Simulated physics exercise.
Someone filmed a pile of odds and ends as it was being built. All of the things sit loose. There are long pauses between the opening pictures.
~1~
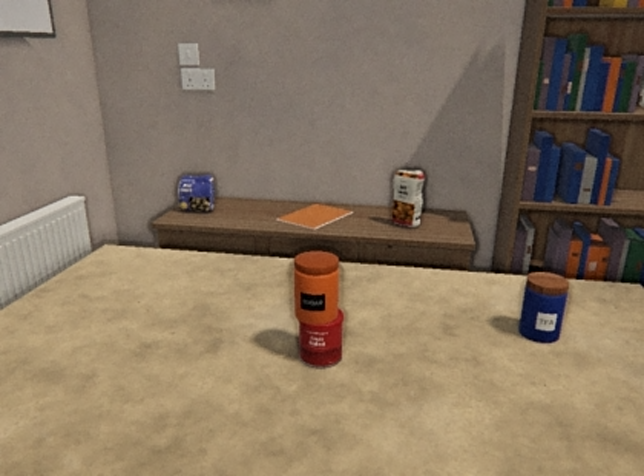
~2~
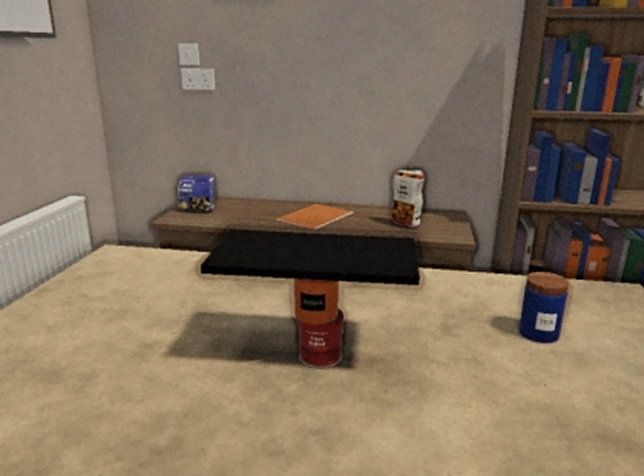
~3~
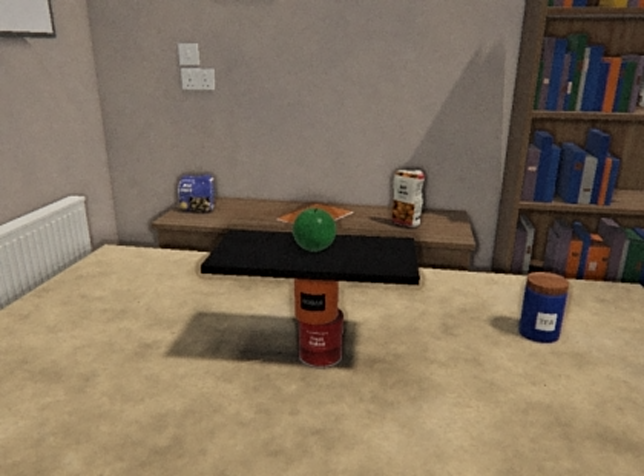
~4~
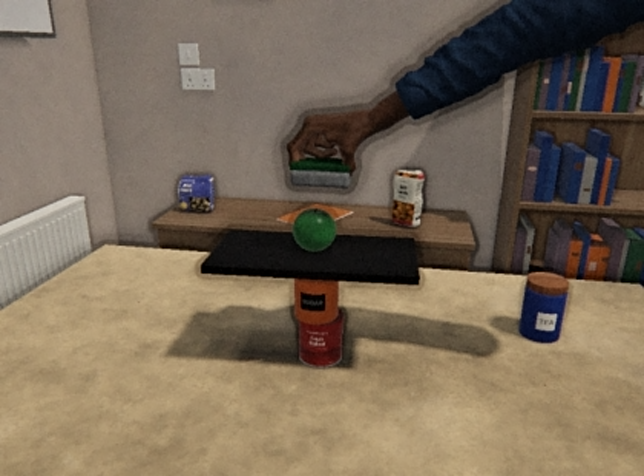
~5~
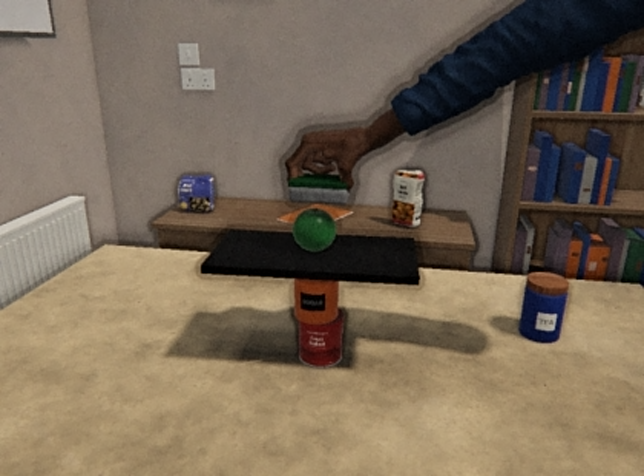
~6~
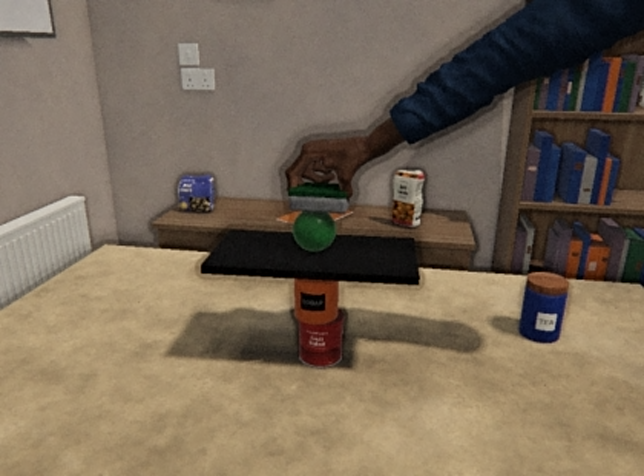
On a table, a hand lowers a grey and green sponge onto a green apple.
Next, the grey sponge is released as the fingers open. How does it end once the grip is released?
It ends with the pile collapsed.
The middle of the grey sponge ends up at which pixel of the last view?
It ends up close to (413, 248).
Then, 0.40 s after the last picture, grey sponge now fallen.
Then, 0.50 s after the last picture, things are still on the move.
Then, 0.70 s after the last picture, as before.
Then, 1.70 s after the last picture, nothing new.
At rest, fallen, grey sponge; the other 5 in place. Seen from the same camera at the end, grey sponge near (413, 248). The pile loses its balance.
